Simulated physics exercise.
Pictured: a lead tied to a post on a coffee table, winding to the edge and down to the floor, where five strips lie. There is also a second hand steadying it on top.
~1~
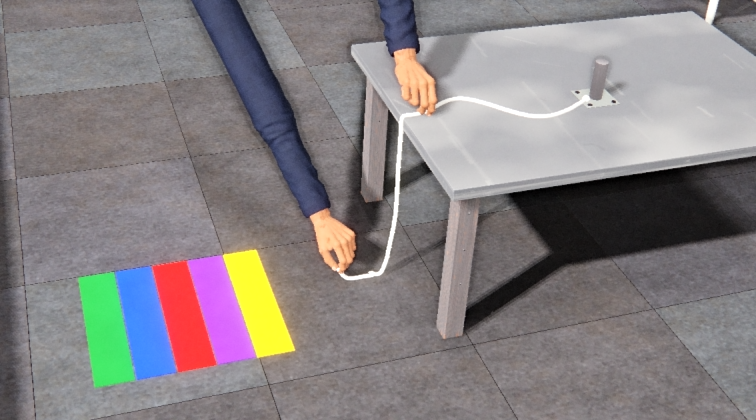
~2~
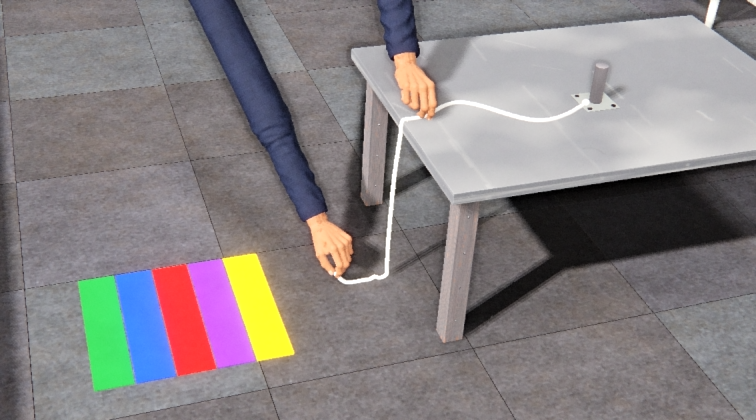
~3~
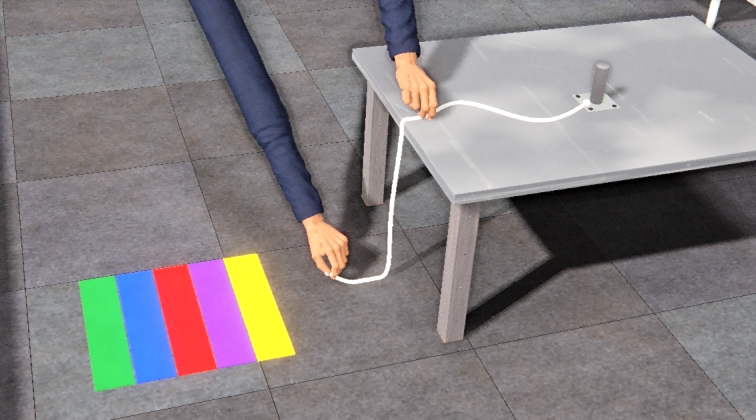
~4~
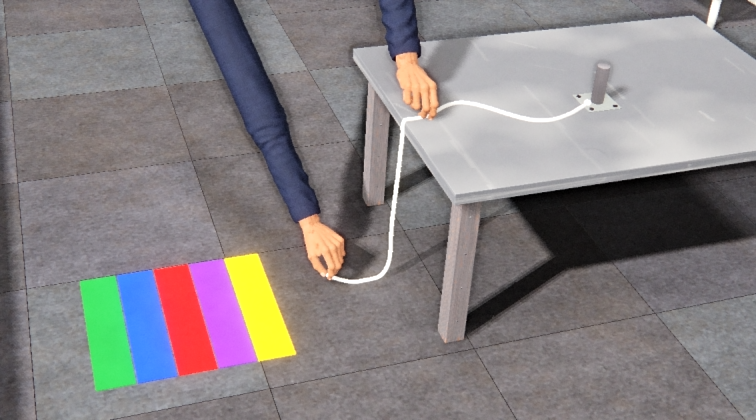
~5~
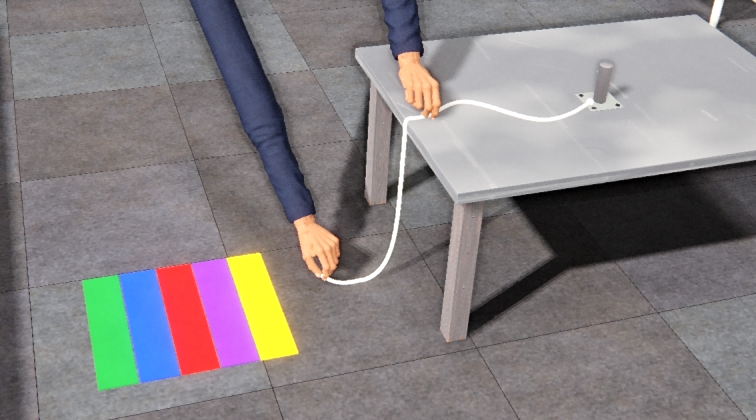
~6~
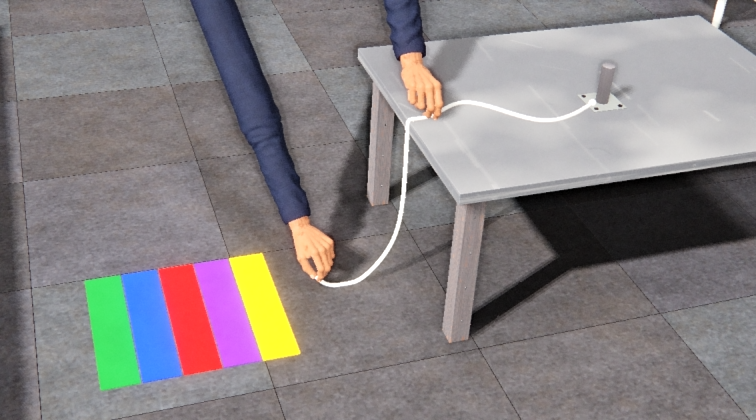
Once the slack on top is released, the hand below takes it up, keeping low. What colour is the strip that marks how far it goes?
That strip is red.
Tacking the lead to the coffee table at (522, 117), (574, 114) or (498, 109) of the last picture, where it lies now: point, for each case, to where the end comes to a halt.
(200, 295), (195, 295) and (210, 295).
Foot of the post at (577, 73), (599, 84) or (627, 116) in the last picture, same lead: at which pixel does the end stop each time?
Per try, approx.: (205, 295); (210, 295); (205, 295).
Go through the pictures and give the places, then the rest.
In the first picture, end (339, 269); yellow (269, 334); purple (231, 340); red (192, 348); blue (152, 355); green (111, 362).
In the second picture, end (335, 273); lead through (568, 114) (504, 113) (437, 110) (398, 149) (391, 214) (387, 270).
In the third picture, end (331, 274).
In the fourth picture, end (327, 275); lead through (570, 114) (506, 113) (438, 110) (401, 150) (393, 215) (386, 270).
In the fifth picture, end (322, 276).
In the sixth picture, end (317, 277); lead through (575, 114) (510, 113) (443, 110) (407, 149) (401, 214) (373, 268).
A little later, end near (263, 286); over yellow.
Next, end near (215, 294); over purple.
When it is tight, end near (187, 299); over red. It halts on the red strip.
